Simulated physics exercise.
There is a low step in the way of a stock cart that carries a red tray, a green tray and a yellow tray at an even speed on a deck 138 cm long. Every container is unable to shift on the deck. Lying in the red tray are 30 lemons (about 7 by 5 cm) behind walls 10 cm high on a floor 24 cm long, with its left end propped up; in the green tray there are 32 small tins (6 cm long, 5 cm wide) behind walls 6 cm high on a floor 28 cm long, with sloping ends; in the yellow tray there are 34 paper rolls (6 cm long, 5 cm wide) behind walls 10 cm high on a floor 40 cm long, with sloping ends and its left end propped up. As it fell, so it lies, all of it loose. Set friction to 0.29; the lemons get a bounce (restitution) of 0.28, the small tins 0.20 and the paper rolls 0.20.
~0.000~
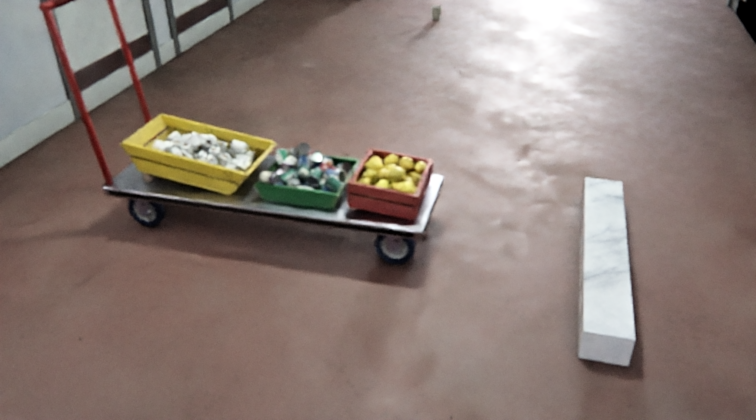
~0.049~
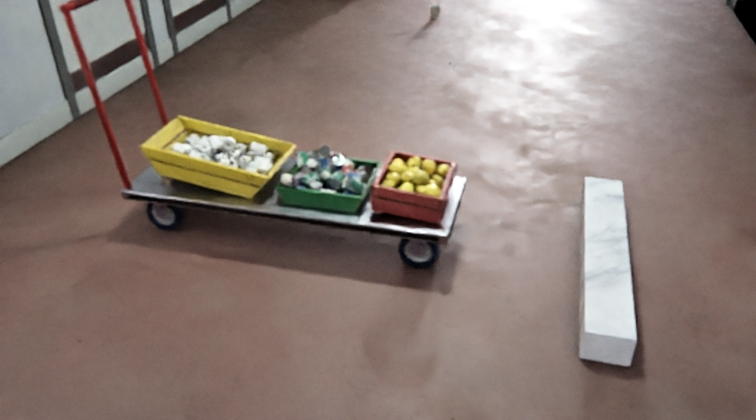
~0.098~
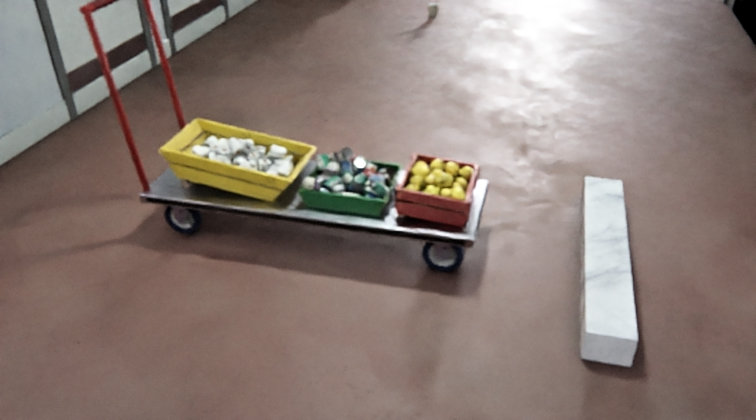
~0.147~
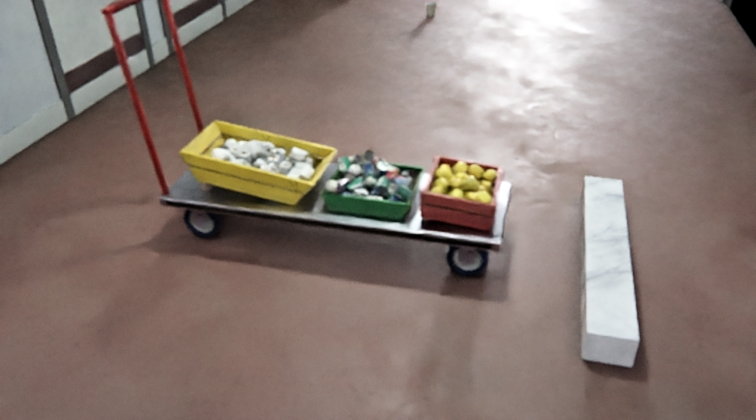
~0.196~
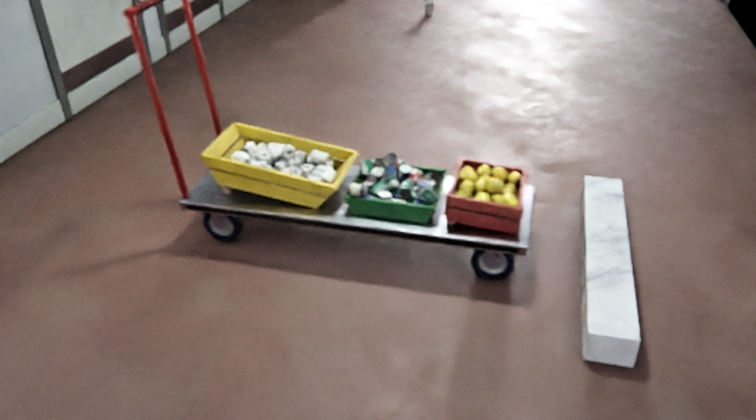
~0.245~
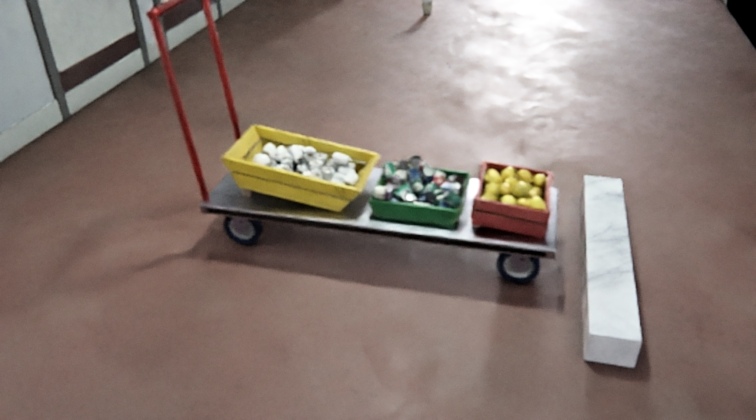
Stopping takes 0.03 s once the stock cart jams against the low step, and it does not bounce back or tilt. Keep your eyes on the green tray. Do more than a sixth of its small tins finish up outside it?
Yes.
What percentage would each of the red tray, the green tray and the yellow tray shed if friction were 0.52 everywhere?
In that setup red tray sheds 10 percent, green tray sheds 20 percent, and yellow tray sheds 10 percent.
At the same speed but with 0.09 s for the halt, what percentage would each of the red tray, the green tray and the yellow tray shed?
That way you'd get red tray at 0, green tray at 20, and yellow tray at 10 percent.
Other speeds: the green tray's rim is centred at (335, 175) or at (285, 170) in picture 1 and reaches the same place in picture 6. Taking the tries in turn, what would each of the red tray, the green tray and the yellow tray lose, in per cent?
Red tray: 0 / 20 percent; green tray: 20 / 40 percent; yellow tray: 0 / 20 percent.
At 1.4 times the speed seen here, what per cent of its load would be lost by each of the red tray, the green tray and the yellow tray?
Red tray 20, green tray 50, yellow tray 40 per cent.
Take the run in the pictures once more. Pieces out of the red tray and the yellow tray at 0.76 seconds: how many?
Estimate at that time - red tray 2, yellow tray 6, give or take.
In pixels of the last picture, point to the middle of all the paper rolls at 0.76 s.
(383, 181).
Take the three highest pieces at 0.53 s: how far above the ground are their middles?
Roughly 42 centimetres.
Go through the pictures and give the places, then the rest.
In the first picture (we follow the rim corner now nearest the camera; the camera moves round a little), green tray at (336, 194); red tray at (414, 195); 64 cm still to roll; nothing out yet.
Green tray at (360, 197); red tray at (439, 198); 54 cm still to roll, in the second picture.
Green tray at (384, 200); red tray at (465, 202); 45 cm still to roll, in the third picture.
Green tray at (408, 204); red tray at (491, 205); 35 cm still to roll, in the fourth picture.
Green tray at (433, 207); red tray at (518, 208); 26 cm still to roll, in the fifth picture.
Green tray at (459, 210); red tray at (546, 212); 16 cm still to roll; nothing out yet, in the sixth picture.
After 0.31 s, contact.
After 0.41 s, 0 of 30 out of the red tray, 1 of 32 out of the green tray and 0 of 34 out of the yellow tray.
After 0.53 s, 1 of 30 out of the red tray, 3 of 32 out of the green tray and 4 of 34 out of the yellow tray.
After 0.76 s, 2 of 30 out of the red tray, 8 of 32 out of the green tray and 6 of 34 out of the yellow tray.
Final count (at 1.27 s), 2 of 30 out of the red tray, 8 of 32 out of the green tray and 6 of 34 out of the yellow tray. Asked share, 8 of 32, 25 per cent.
